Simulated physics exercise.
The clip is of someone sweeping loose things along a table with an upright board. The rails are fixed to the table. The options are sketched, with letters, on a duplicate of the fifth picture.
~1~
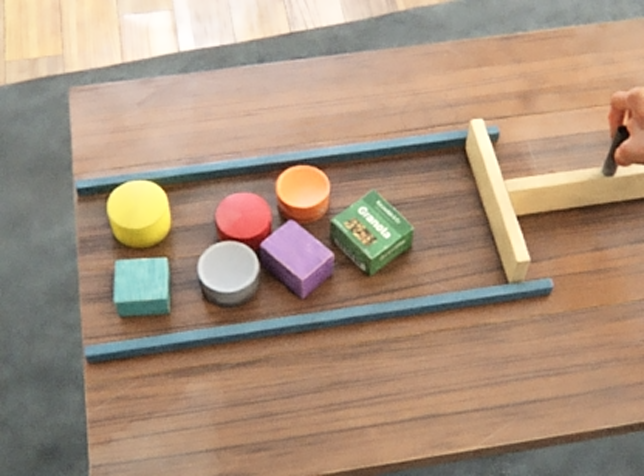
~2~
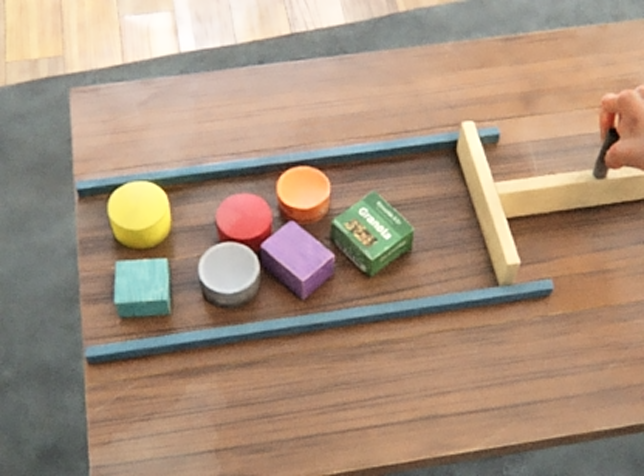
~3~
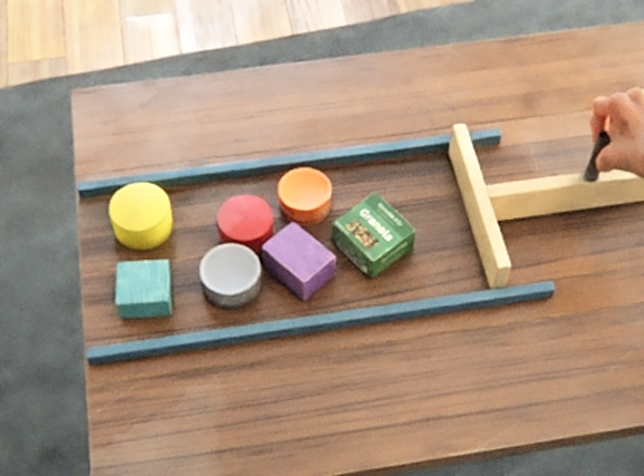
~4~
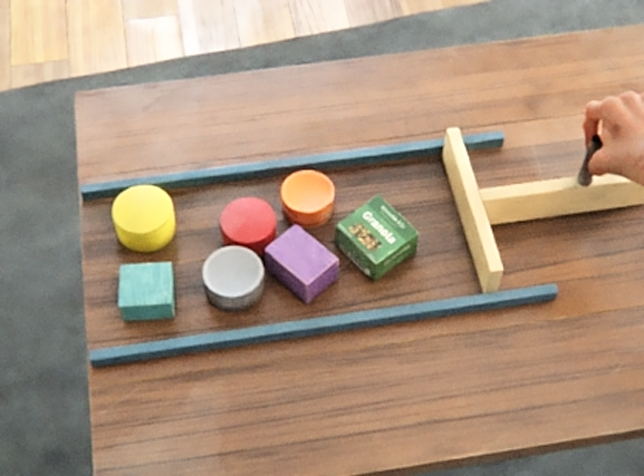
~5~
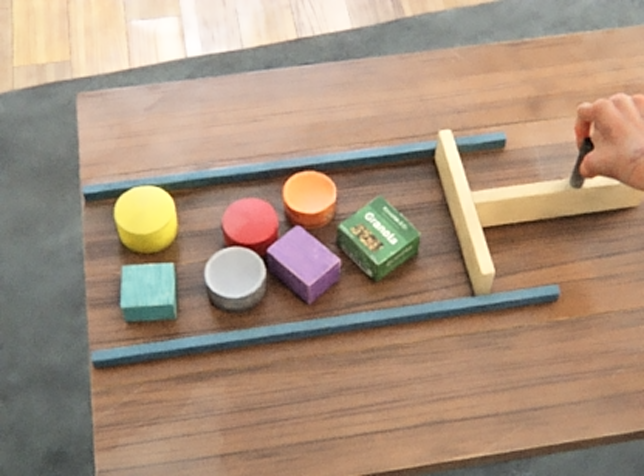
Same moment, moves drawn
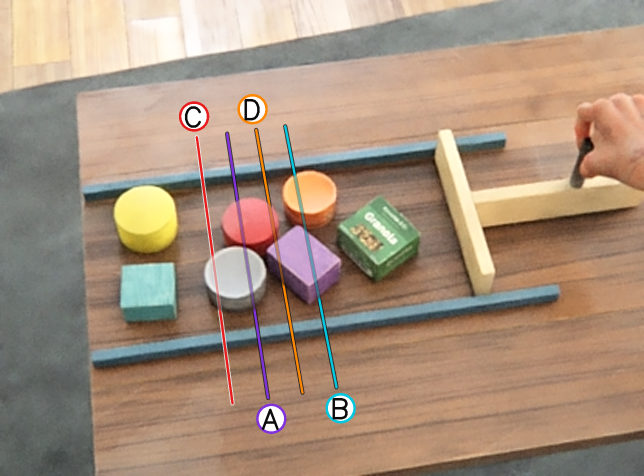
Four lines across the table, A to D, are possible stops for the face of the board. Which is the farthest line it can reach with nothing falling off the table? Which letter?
Nothing falls up to D.
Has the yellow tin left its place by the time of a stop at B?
By then, no.
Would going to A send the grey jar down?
No.
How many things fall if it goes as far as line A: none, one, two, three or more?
In all, one.
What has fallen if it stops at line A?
It is the turquoise block.
On the marked copy, A at (246, 255); B at (309, 246); C at (213, 259); D at (277, 250).
With D. Early on, board (399, 207); green box (354, 237); turquoise block (149, 293).
Further on, board (331, 216); turquoise block (143, 294); grey jar (199, 290).
At the end, board (283, 223); turquoise block (106, 299); yellow tin (134, 220); nothing has fallen.
As for the rest, A drops the turquoise block; B is safe but short; C drops the turquoise block.
